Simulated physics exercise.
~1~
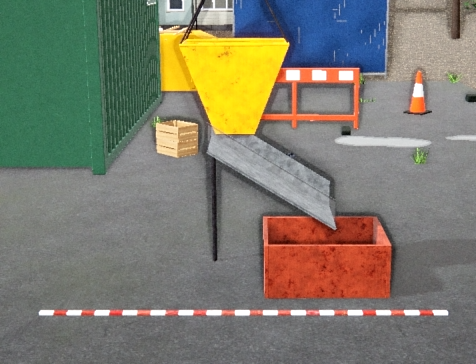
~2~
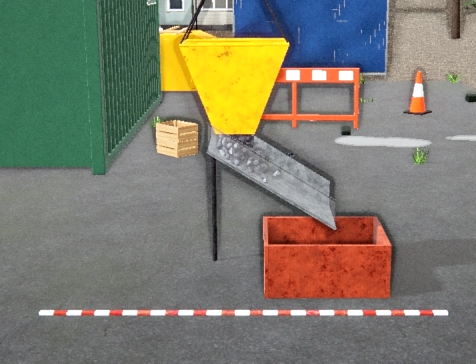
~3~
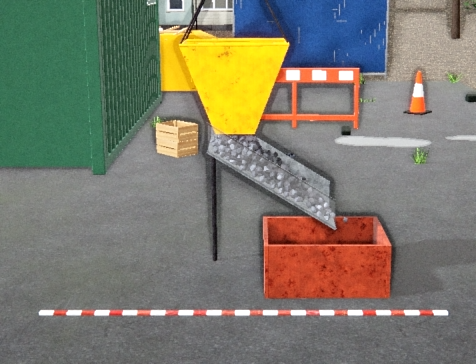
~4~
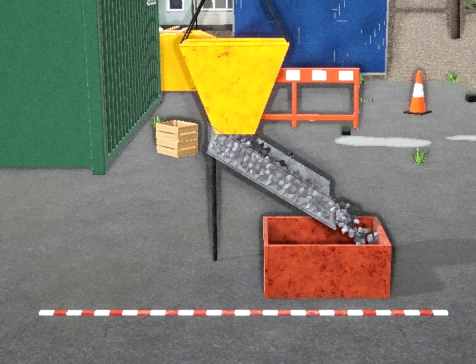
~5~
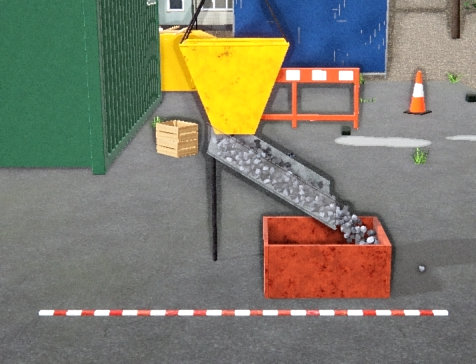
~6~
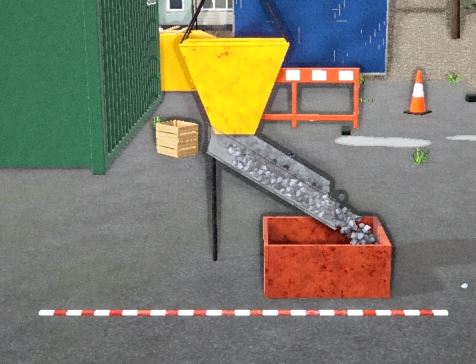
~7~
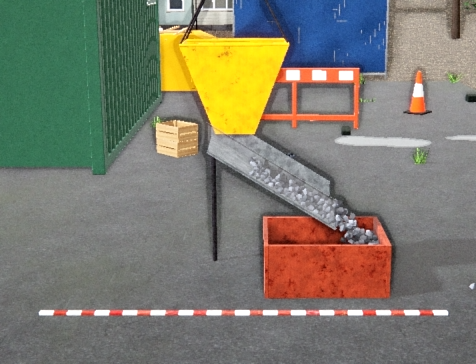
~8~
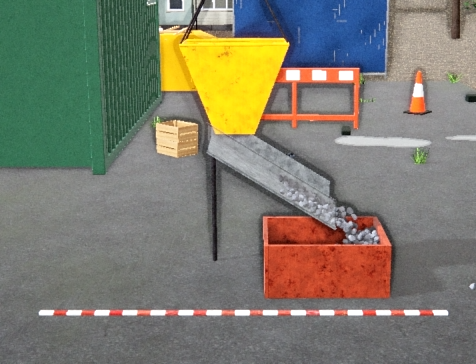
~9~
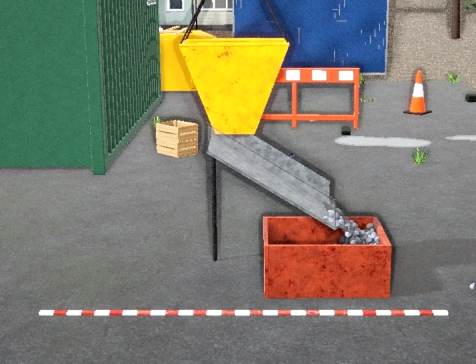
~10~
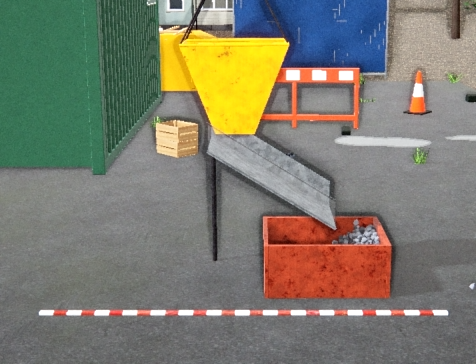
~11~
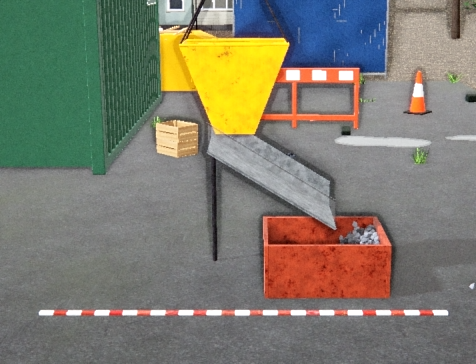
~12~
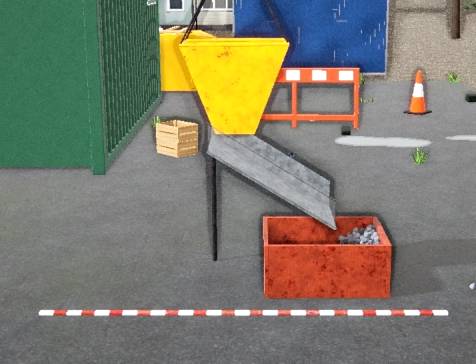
A yellow hopper releases grey stones down a steel chute, and they settle in a red bin.
